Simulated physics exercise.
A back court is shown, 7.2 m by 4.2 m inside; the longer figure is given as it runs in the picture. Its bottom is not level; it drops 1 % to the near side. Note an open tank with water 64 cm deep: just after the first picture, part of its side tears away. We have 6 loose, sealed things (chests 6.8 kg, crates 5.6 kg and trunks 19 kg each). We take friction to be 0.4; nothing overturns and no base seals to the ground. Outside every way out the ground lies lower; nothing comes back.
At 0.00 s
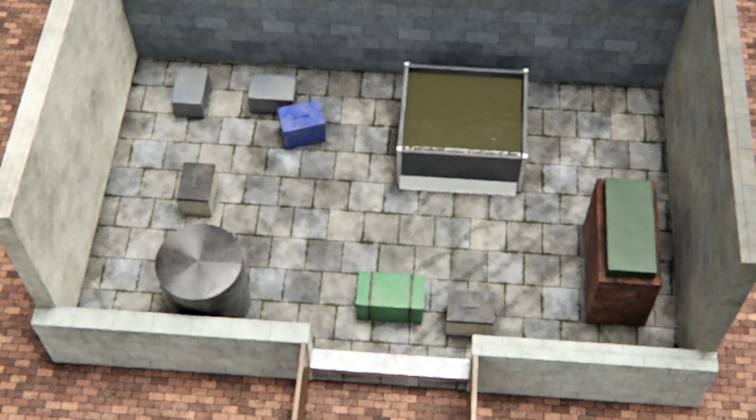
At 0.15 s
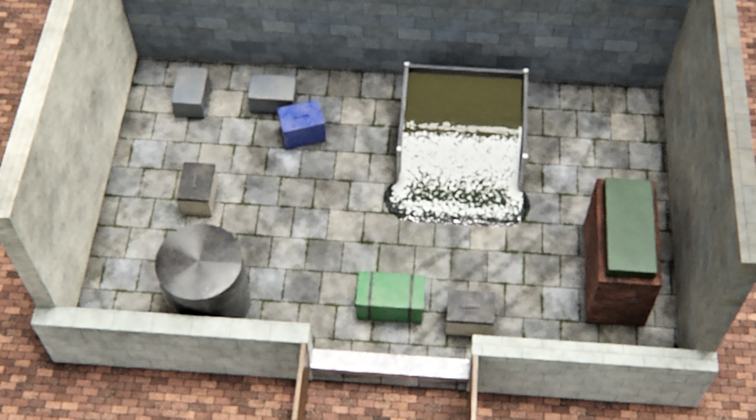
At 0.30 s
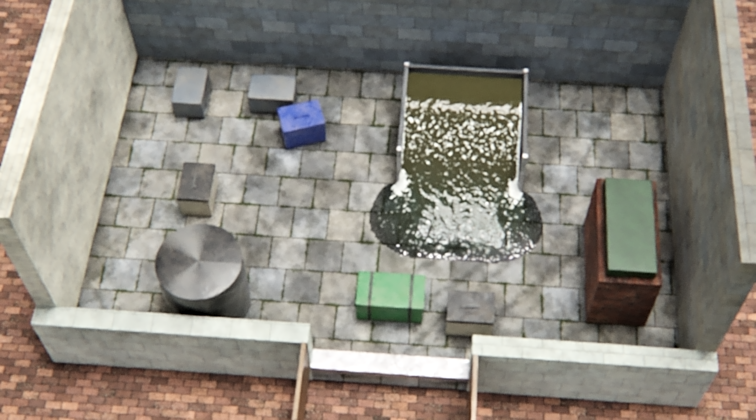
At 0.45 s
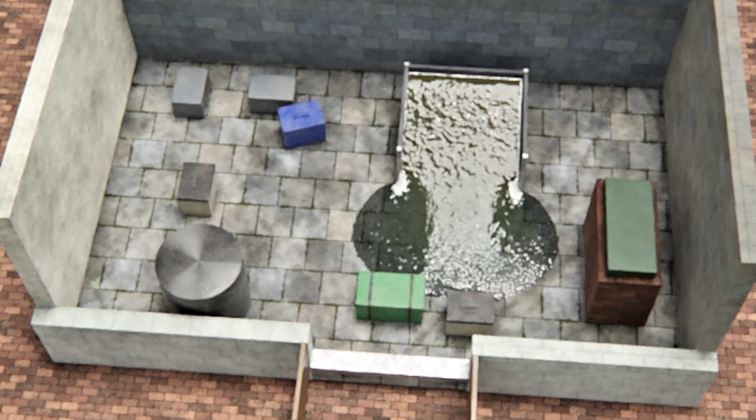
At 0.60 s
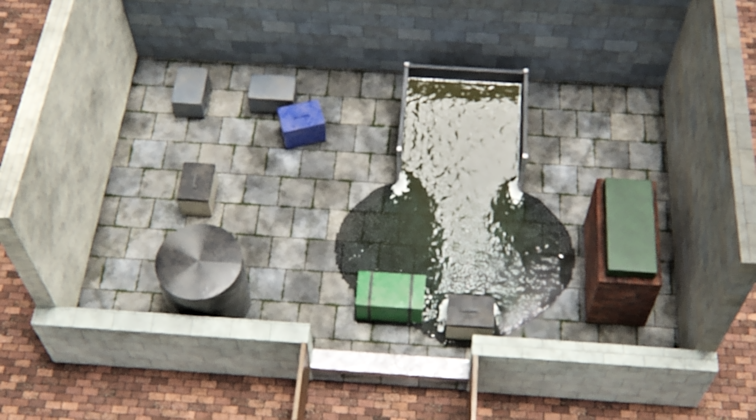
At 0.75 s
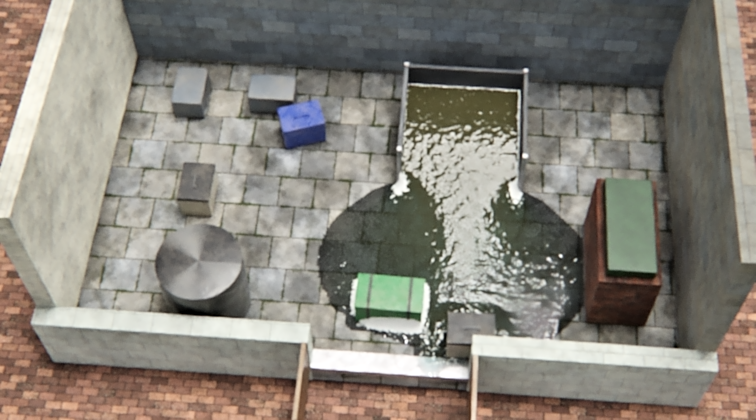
The open tank in a walled stone yard burst along its near side, and water poured out, spreading in a widening pool across the paving until it surrounded the green trunk, which barely shifted.
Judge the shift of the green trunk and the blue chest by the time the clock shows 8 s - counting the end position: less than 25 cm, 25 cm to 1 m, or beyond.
In the end the green trunk ends up far from its start; the blue chest ends up close to its start.
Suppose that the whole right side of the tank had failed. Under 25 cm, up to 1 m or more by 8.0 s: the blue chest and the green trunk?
First the blue chest: It holds steady; as for the green trunk, it inches along.
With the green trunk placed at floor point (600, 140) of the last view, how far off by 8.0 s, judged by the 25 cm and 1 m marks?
Short answer: It hardly moves.
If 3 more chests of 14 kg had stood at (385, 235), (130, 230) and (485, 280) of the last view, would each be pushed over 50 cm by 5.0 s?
In the order listed: Across the line; behind the line; across the line.
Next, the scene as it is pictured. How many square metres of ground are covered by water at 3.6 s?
I'd estimate close to 16 m2.
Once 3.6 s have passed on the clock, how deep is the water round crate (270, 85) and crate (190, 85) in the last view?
Close to 0 and 0 centimetres.
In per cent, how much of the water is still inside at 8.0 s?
About 48 in a hundred parts of the water.
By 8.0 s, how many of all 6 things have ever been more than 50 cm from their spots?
The answer here is 2.
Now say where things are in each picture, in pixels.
In the first picture, the green trunk at (391, 289), on the bottom; the blue chest at (301, 116) rests on the ground; 1.9 m2 under water; 0 of 6 have shifted.
In the second picture, the green trunk at (391, 289), on the bottom; the blue chest at (301, 116) rests on the ground; water covers 2.8 m2; 0 of 6 have shifted.
In the third picture, the green trunk at (391, 289) rests on the ground; the blue chest at (301, 116), on the bottom; water covers 3.9 m2; 0 of 6 have shifted.
In the fourth picture, the green trunk at (391, 289) rests on the ground; the blue chest at (301, 116) rests on the ground; water covers 5.3 m2; 0 of 6 have shifted.
In the fifth picture, the green trunk at (391, 290) rests on the ground; the blue chest at (301, 116), on the bottom; water covers 6.7 m2; 1 of 6 have shifted.
In the sixth picture, the green trunk at (390, 292), on the bottom, 4 cm from its start; the blue chest at (301, 116) rests on the ground; water covers 8.2 m2; 1 of 6 have shifted.
After 1.6 s the green trunk has gone out; the blue chest is near (301, 116), 0.0 m from its start, aground; 1 of 6 are out; 1 afloat.
After 3.6 s the green trunk has gone out; the blue chest is near (301, 116), 0.0 m from its start, aground; 2 of 6 are out; 0 afloat.
After 5.6 s the green trunk has gone out; the blue chest is near (301, 116), 0.0 m from its start, aground; 2 of 6 are out; 0 afloat.
After 8.0 s the green trunk has gone out; the blue chest is near (301, 116), 0.0 m from its start, aground; 2 of 6 are out; 0 afloat.
